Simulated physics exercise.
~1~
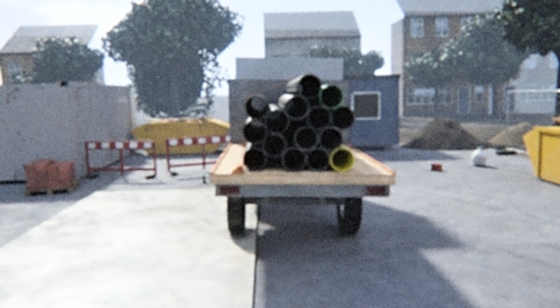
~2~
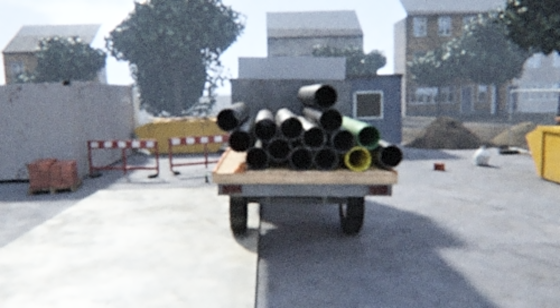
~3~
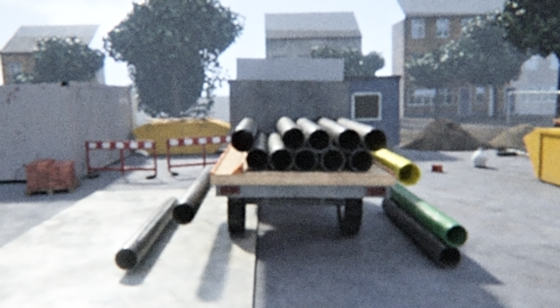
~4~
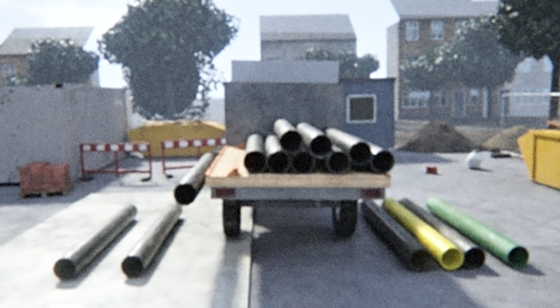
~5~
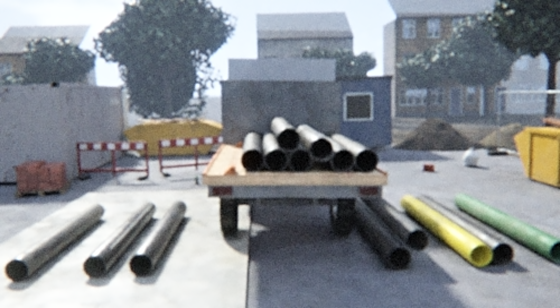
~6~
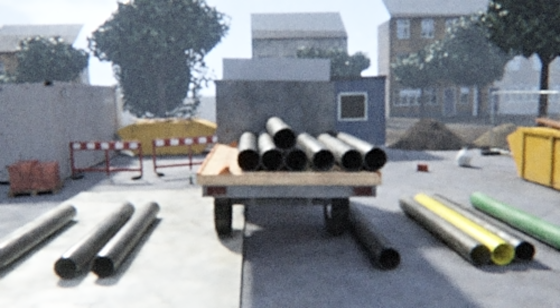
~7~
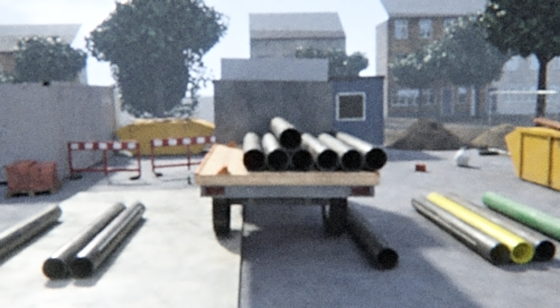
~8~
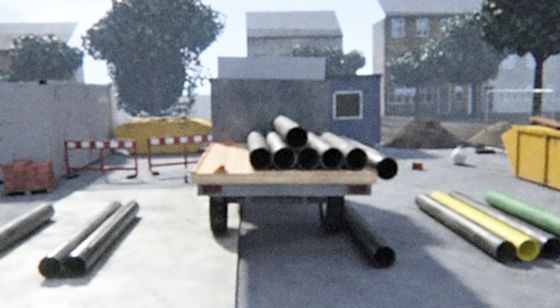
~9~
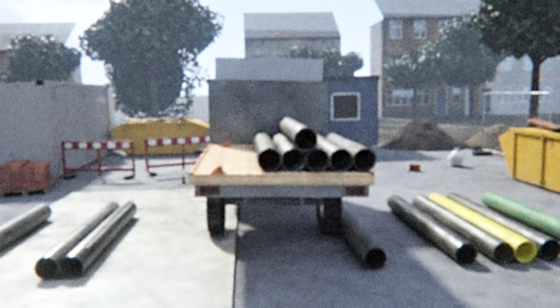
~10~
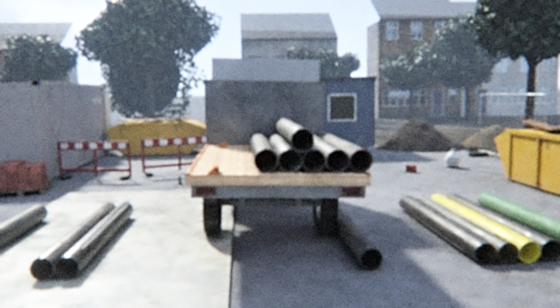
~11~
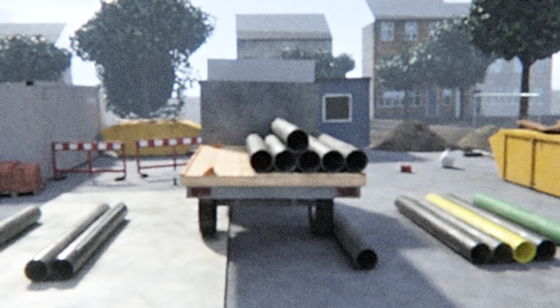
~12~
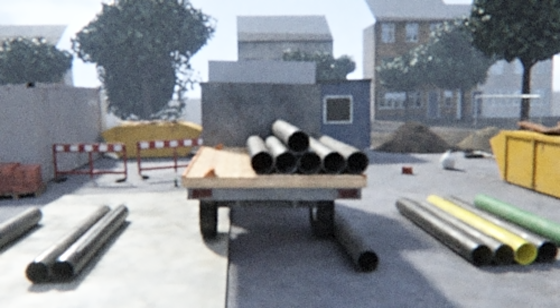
A stack of dark pipes, with one green and one yellow, spread out across a parked flatbed and spilled over both sides, rolling away until the green and yellow ones rested on the right, while a small pile stayed on the deck.
